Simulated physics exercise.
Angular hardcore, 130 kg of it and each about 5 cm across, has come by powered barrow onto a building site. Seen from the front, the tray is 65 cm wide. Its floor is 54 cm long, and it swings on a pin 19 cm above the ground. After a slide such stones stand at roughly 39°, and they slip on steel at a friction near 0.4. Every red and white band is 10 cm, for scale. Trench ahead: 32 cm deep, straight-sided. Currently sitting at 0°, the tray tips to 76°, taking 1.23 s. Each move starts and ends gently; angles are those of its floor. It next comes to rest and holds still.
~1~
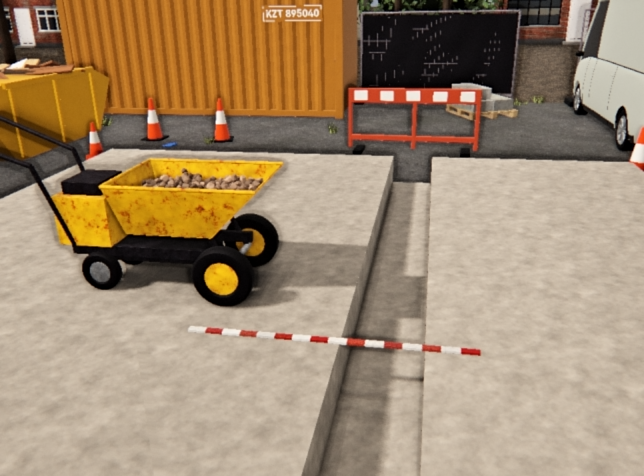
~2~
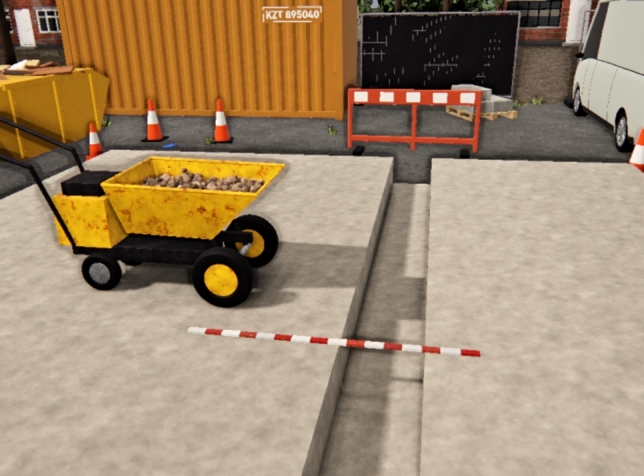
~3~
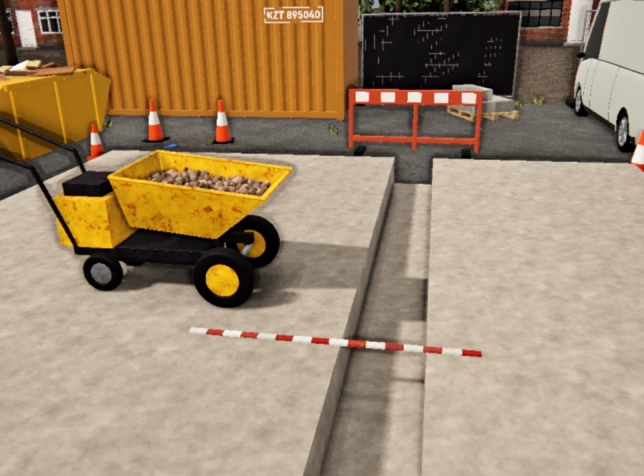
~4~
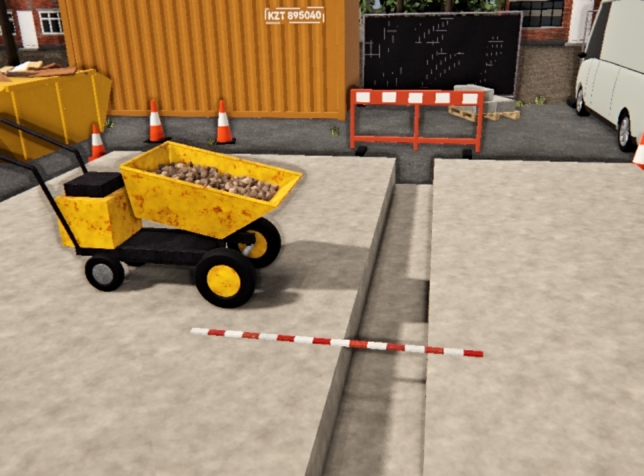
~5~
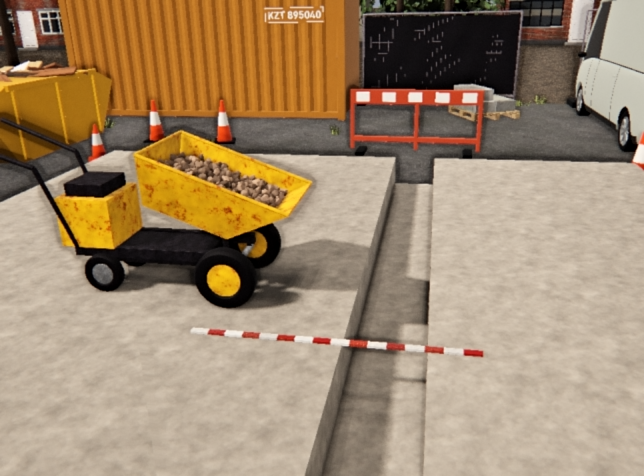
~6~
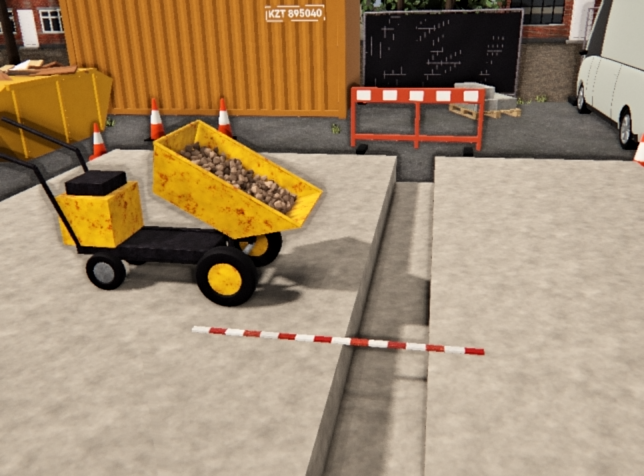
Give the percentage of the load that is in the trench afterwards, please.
Near 60 per cent of the load.
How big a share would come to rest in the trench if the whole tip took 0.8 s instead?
Probably about 70 in a hundred.
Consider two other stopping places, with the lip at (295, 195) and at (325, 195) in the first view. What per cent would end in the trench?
Result: Close to 100 then close to 85 per cent.
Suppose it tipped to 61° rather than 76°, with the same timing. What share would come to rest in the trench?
Some 55 in a hundred, I'd say.
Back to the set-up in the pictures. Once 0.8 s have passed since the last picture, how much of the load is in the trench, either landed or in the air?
Something like 25 in a hundred.
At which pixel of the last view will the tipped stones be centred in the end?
I'd point to around (387, 331).
Then, 0.4 s after the last picture the floor is at 64°, 100 % in the tray; the foremost stones are at (326, 262).
Then, 0.8 s after the last picture the floor is at 76°, 62 % in the tray, 14 % short of the trench, 24 % in the trench; the foremost stones are at (417, 327).
Then, 1.2 s after the last picture the floor is at 76°, 33 % in the tray, 15 % short of the trench, 52 % in the trench; the foremost stones are at (433, 333).
Then, 3.1 s after the last picture the floor is at 76°, 25 % in the tray, 15 % short of the trench, 60 % in the trench; the foremost stones are at (435, 328).
